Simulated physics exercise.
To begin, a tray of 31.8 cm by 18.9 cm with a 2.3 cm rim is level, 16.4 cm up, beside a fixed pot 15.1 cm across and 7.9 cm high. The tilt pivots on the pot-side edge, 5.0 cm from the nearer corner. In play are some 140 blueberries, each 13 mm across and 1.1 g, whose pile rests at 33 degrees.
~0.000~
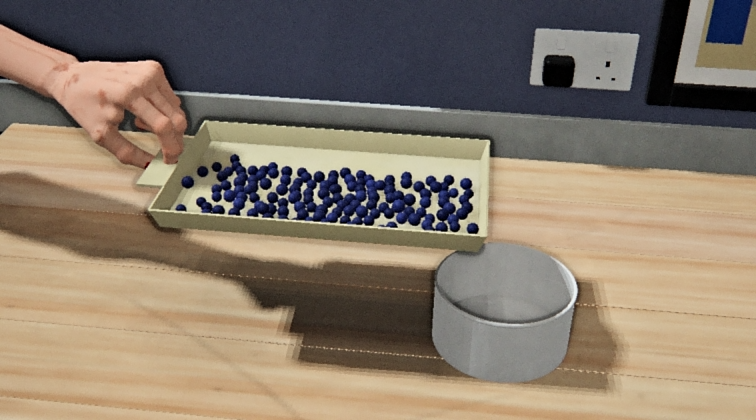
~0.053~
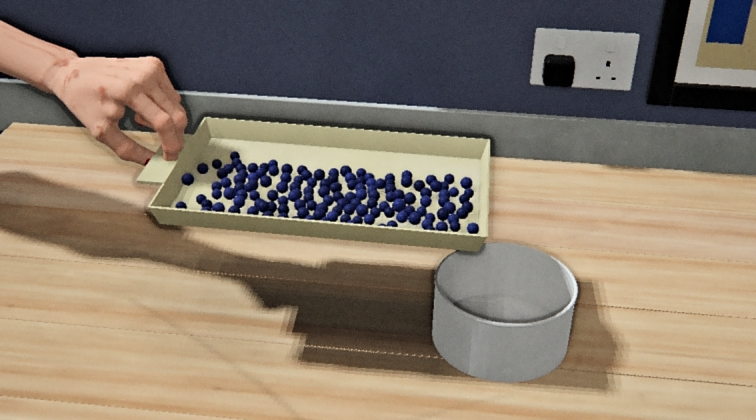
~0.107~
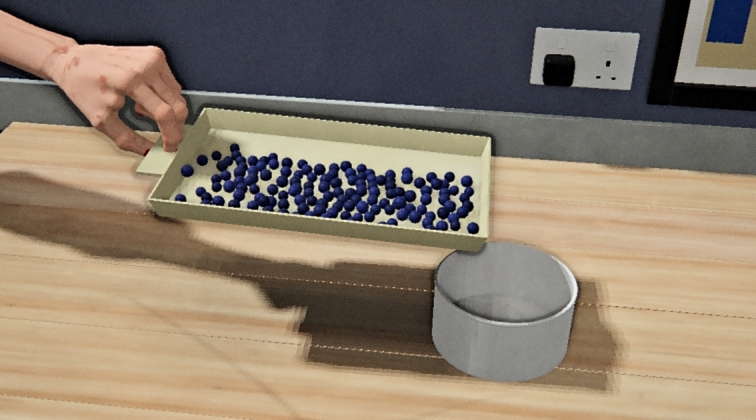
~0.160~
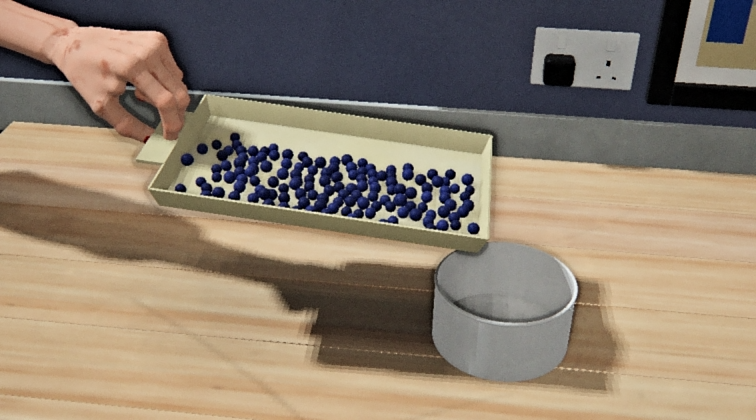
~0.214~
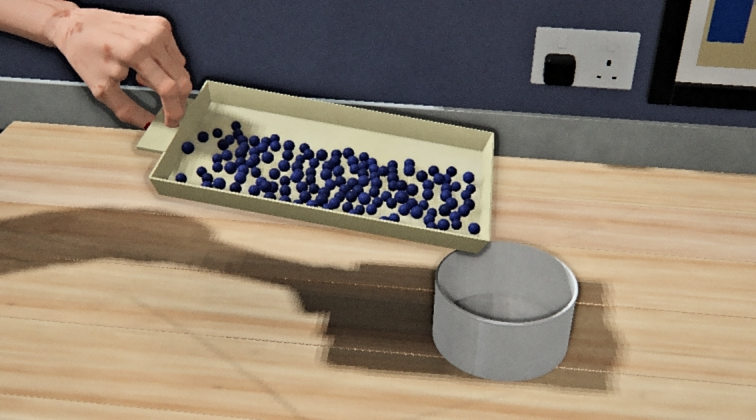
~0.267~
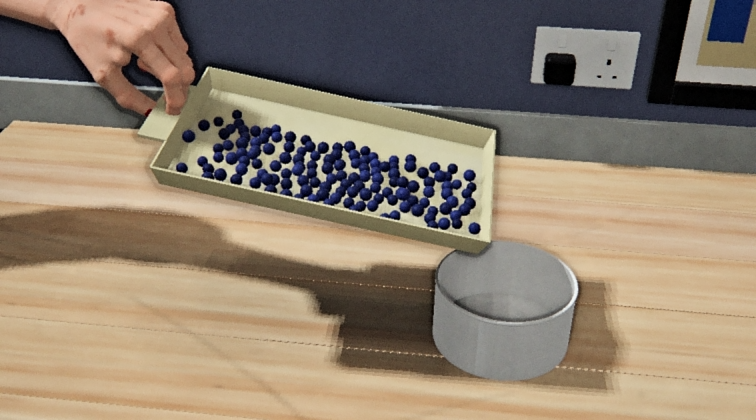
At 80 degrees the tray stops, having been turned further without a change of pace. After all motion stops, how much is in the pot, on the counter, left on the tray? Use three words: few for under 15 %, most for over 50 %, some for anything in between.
Pot: Some; counter: Most; left on the tray: Few.
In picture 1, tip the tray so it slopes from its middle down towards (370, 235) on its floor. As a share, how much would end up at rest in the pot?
My best guess is some 5 per cent.
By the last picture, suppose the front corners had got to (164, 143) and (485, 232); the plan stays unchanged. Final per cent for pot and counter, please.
In the pot: 60 per cent; on the counter: 30 per cent.
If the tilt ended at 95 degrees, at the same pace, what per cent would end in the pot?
Estimated share: About 40 %.
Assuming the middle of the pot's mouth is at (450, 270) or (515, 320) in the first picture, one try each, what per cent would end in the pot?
The shares would be near 0 and 90 per cent respectively.
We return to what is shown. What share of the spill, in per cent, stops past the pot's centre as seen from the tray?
That comes to roughly 70 percent.
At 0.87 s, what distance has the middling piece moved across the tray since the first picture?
It has moved some 5 cm from its start.
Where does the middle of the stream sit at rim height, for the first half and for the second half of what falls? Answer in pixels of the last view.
First near (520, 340), later near (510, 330).
After 0.87 s, tilt 43 degrees; the tray holds 100 %, the pot 0 %.
After 1.28 s, tilt 65 degrees; the tray holds 100 %, the pot 0 %.
After 1.77 s, tilt 80 degrees; the tray holds 35 %, the pot 15 %.
In the end, at 3.3 s, pot 35 %, counter 65 %, tray 5 %.
